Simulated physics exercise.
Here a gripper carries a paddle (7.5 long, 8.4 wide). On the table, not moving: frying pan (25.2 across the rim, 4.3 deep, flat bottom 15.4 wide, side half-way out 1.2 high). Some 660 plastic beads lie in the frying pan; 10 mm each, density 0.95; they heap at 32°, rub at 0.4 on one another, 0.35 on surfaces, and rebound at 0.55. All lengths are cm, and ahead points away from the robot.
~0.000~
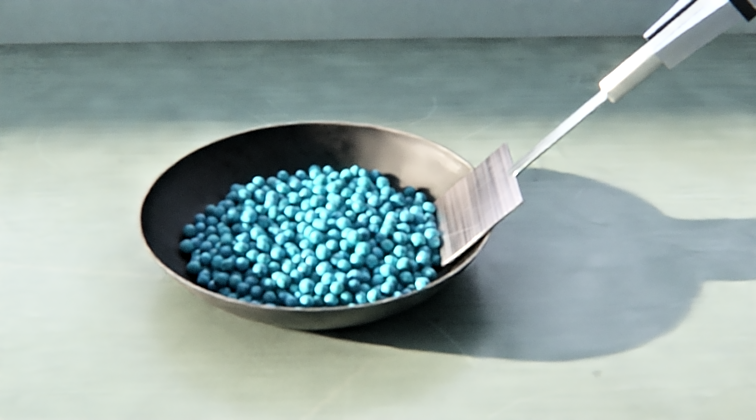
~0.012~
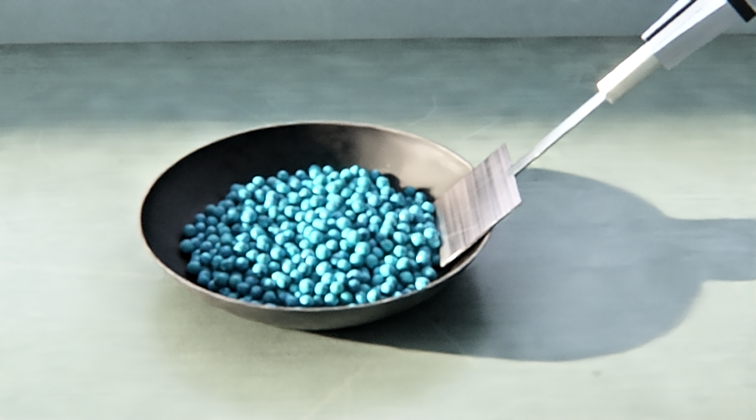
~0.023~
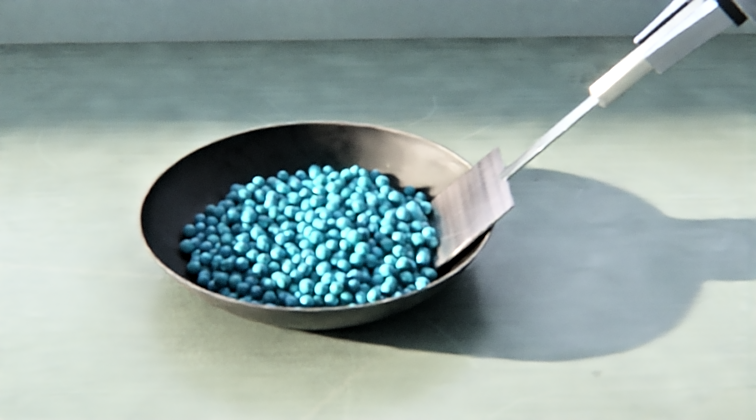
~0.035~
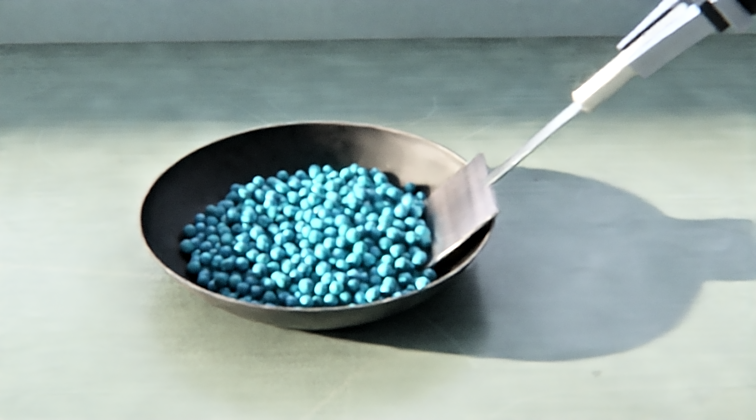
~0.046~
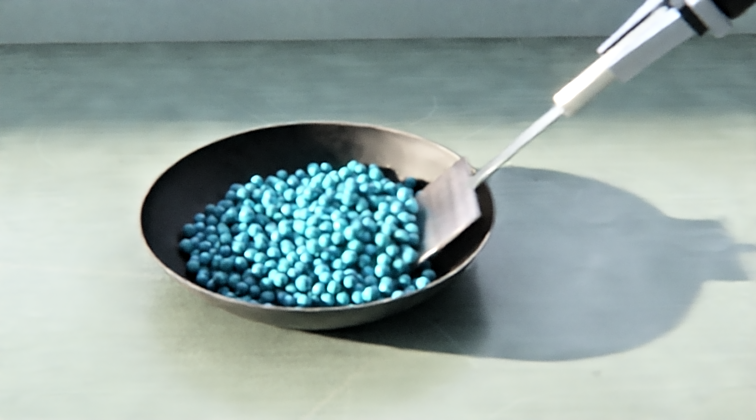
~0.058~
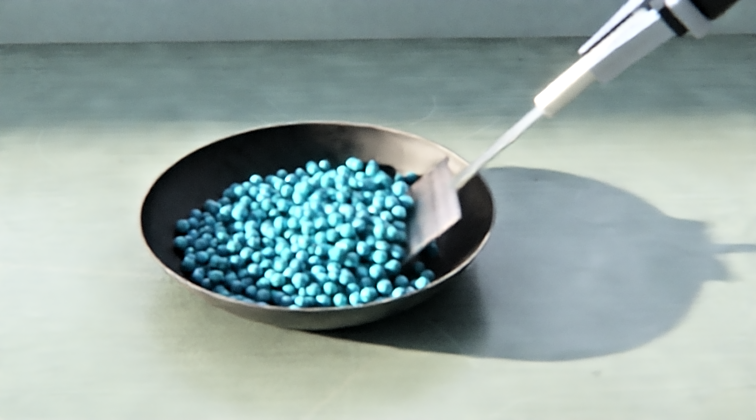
A paddle held by a gripper slides a short way left and slightly down inside a dark frying pan, pushing the right edge of a heap of teal beads inward, while the pan stays still on the table.
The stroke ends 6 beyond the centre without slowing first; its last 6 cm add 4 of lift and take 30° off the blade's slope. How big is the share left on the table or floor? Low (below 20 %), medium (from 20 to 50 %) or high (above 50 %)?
Answer: Low; below 20 % of the plastic beads finish on the table or floor.
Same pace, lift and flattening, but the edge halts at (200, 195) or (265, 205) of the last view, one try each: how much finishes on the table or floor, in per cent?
Some 25 and 10 per cent.
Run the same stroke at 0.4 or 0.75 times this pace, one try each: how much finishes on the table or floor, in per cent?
Some 0 and 5 per cent.
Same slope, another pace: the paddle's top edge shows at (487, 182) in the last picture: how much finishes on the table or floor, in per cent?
About 0 per cent.
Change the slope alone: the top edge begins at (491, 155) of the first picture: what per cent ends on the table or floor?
Some 15 per cent.
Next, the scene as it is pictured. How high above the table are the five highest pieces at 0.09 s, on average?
Roughly 6 cm.
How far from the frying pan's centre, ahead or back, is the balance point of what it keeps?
About 4.0 cm ahead.
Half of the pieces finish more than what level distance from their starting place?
Some 3 cm.
By 0.09 s, sloping 45°, highest piece 7 above the table; 660 in the frying pan.
By 0.12 s, sloping 35°, highest piece 8 above the table; 659 in the frying pan, 1 on the blade or in flight.
By 0.33 s, sloping 15°, highest piece 6 above the table; 569 in the frying pan, 82 on the table or floor, 9 on the blade or in flight.
By 1.38 s, sloping 15°, highest piece 4 above the table; 567 in the frying pan, 93 on the table or floor.
Final count, 567 in the frying pan, 93 on the table or floor. That is 14 % on the table or floor.
